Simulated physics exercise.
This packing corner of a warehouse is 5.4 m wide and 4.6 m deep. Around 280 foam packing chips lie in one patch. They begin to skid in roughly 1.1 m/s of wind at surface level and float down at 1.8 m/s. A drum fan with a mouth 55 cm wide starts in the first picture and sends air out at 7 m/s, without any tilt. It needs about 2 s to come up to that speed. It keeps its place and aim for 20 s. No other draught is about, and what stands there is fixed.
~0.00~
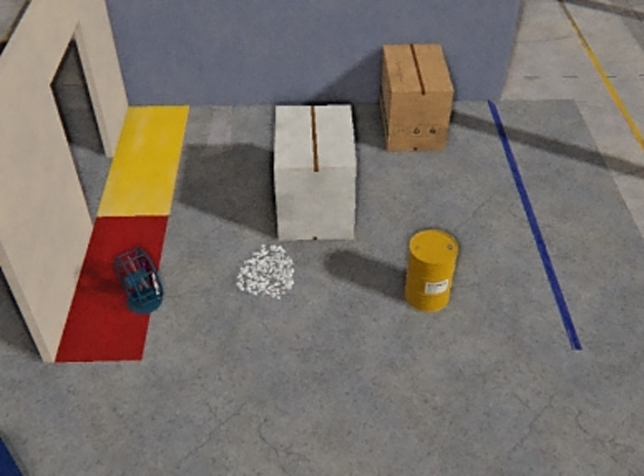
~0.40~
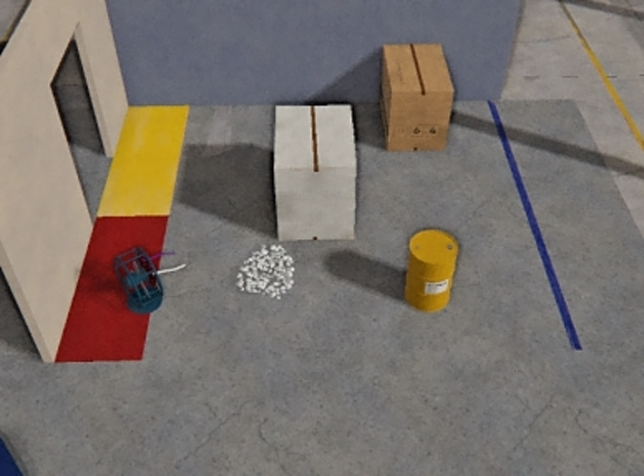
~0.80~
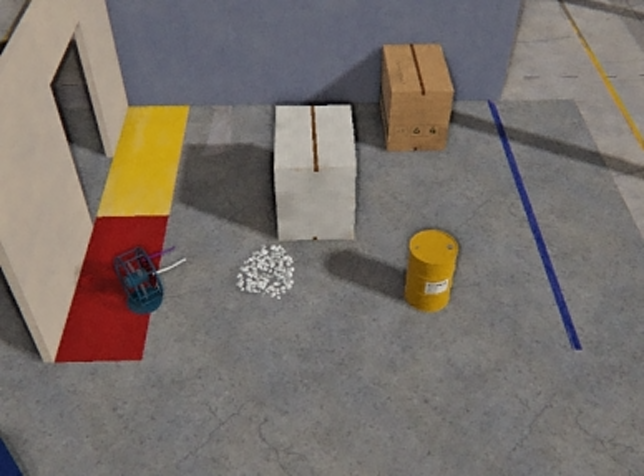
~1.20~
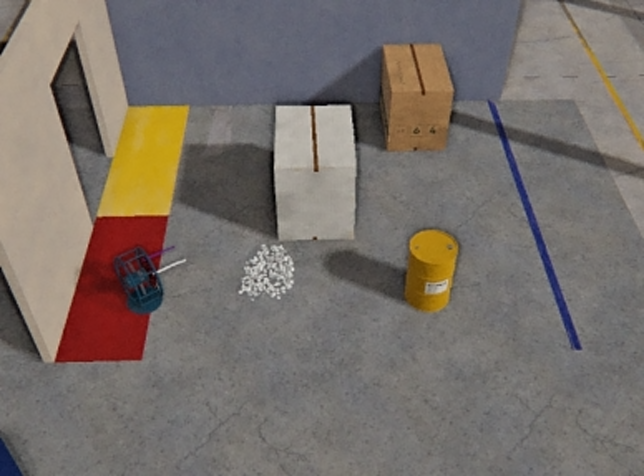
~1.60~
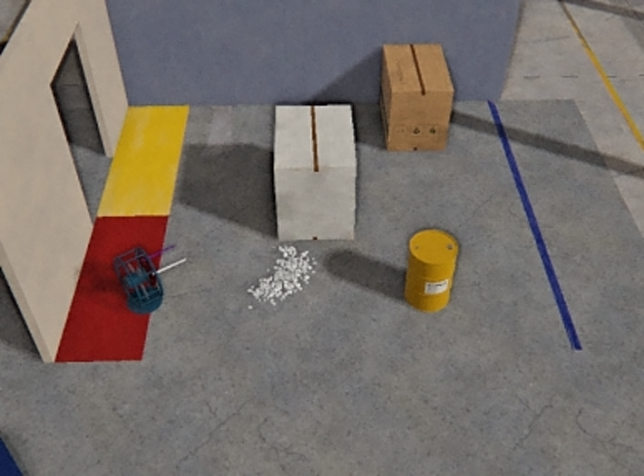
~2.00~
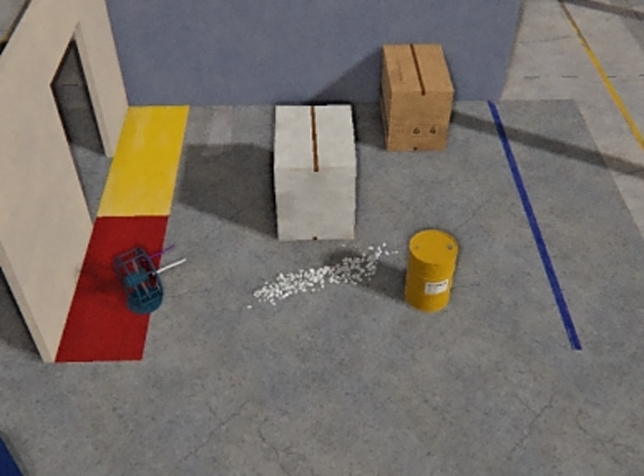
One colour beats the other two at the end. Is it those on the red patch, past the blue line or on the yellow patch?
It is blue that takes the most.
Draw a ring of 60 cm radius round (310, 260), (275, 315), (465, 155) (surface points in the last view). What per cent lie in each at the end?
In turn about 15 %, 15 %, 0 %.
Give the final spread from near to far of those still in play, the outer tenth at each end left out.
About 0.4 m.
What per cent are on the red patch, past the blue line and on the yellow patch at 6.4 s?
Roughly 0 % red, 40 % blue, 0 % yellow.
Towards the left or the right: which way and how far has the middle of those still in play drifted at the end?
To the right, by about 1.4 m.
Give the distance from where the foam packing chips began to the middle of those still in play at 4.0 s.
Roughly 1.6 m.
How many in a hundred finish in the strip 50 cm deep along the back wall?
About 0 %.
After 4.0 s the count stands so, 0 % are on the yellow patch, 15 % past the blue line and 0 % on the red patch; the middle of those still in play is near (409, 280).
After 6.4 s the count stands so, 0 % are on the yellow patch, 36 % past the blue line and 0 % on the red patch; the middle of those still in play is near (405, 284).
After 11.0 s the count stands so, 0 % are on the yellow patch, 50 % past the blue line and 0 % on the red patch; the middle of those still in play is near (359, 286).
After 20.0 s, at the end, 0 % are on the yellow patch, 61 % past the blue line and 0 % on the red patch; the middle of those still in play is near (392, 292).
